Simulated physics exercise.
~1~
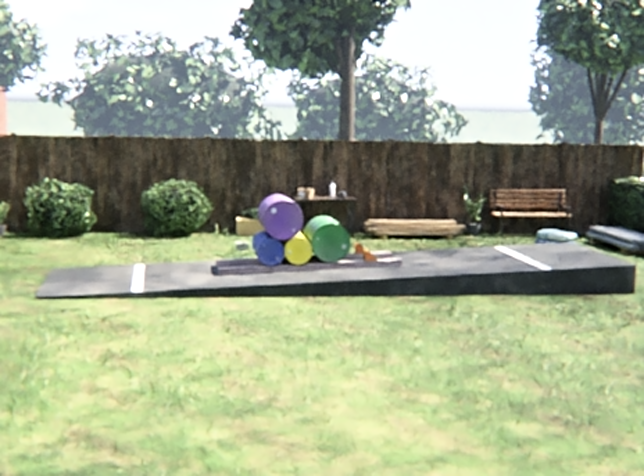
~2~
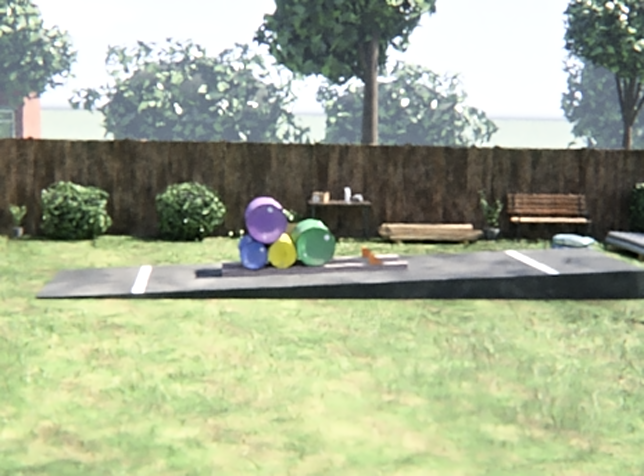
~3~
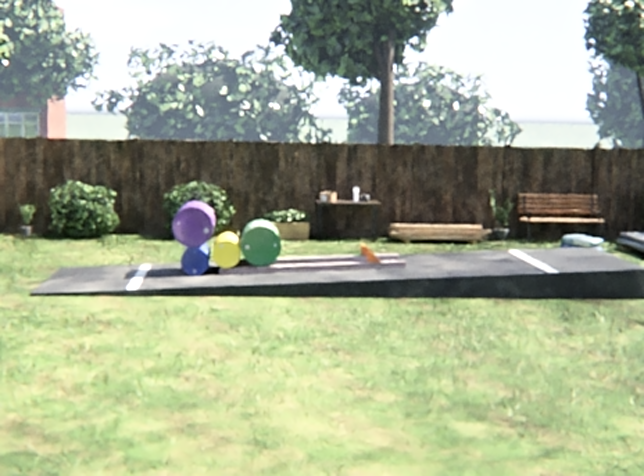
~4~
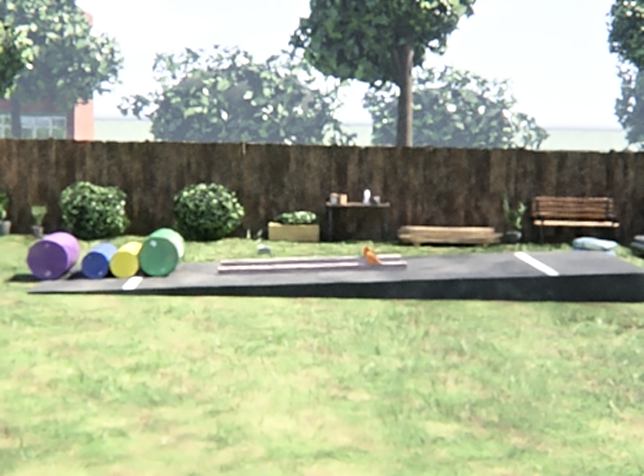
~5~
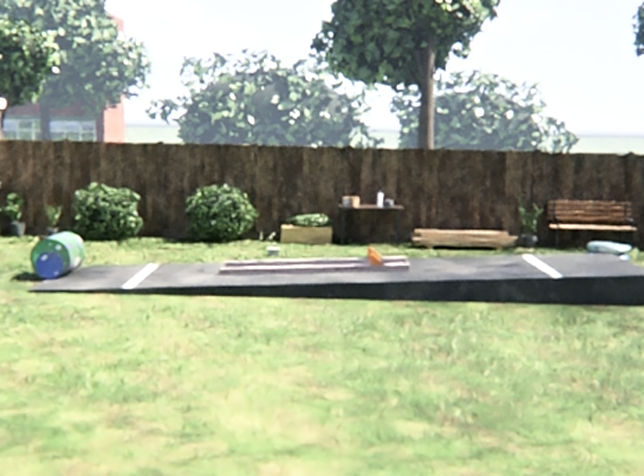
At first, a purple drum rests on top of blue, yellow and green ones, stacked on low bearers across a gently sloping dark pad in a fenced garden. The whole group begins rolling left, with the purple drum still riding above the others. The blue drum leaves the bearers, and purple stays up high as they near the left white line. Purple then drops down in front, and all four roll past the line in a row. At the end, the drums are bunched at the pad's left end, partly hiding one another, and the bearers stand empty.
